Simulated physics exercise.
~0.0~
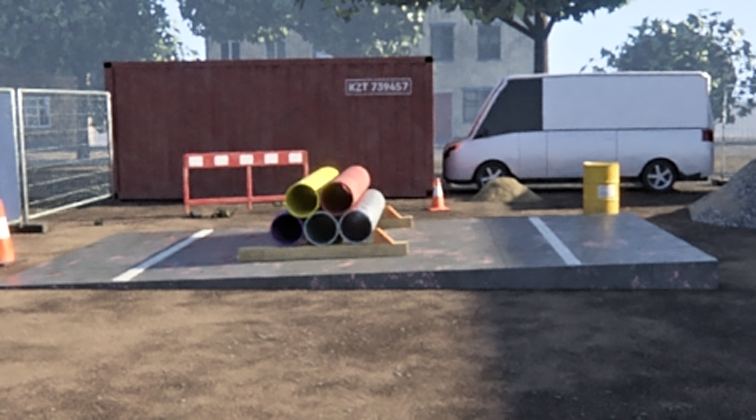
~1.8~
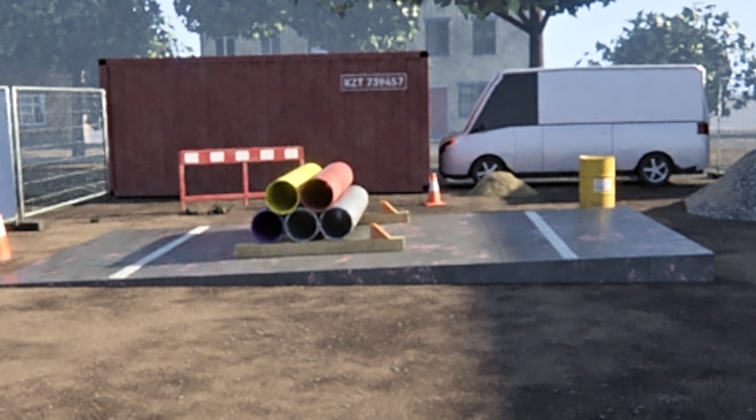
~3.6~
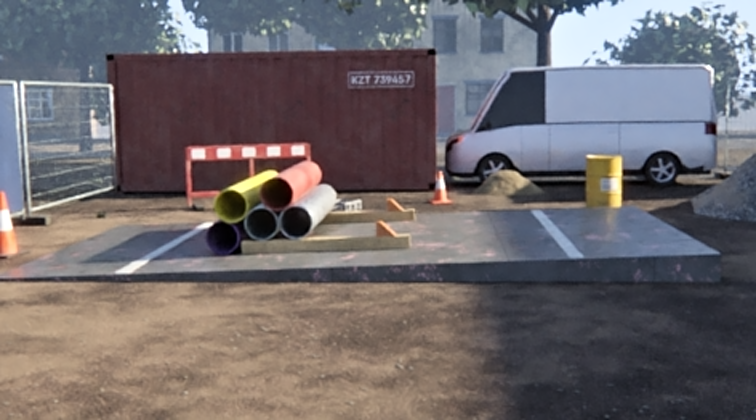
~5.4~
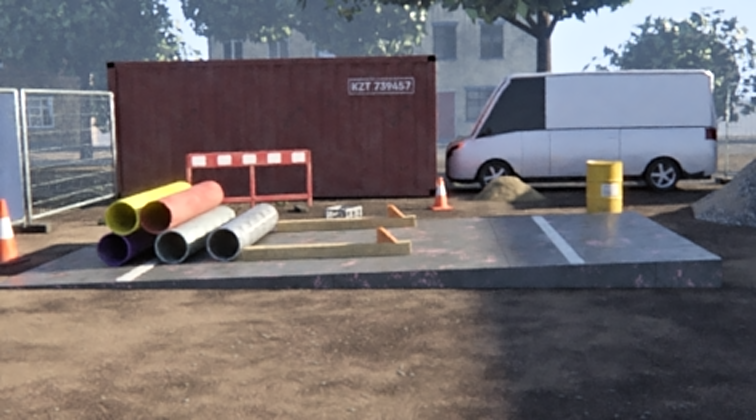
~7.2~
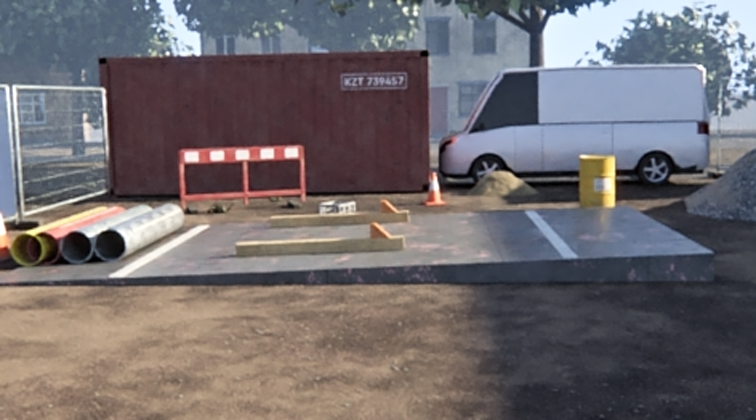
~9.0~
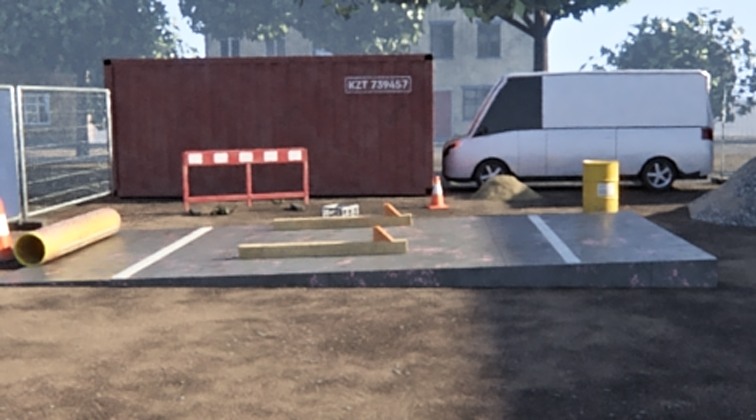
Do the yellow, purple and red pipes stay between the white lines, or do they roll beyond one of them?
All three roll beyond a line. The yellow, purple and red pipes each go past the white line on the left.
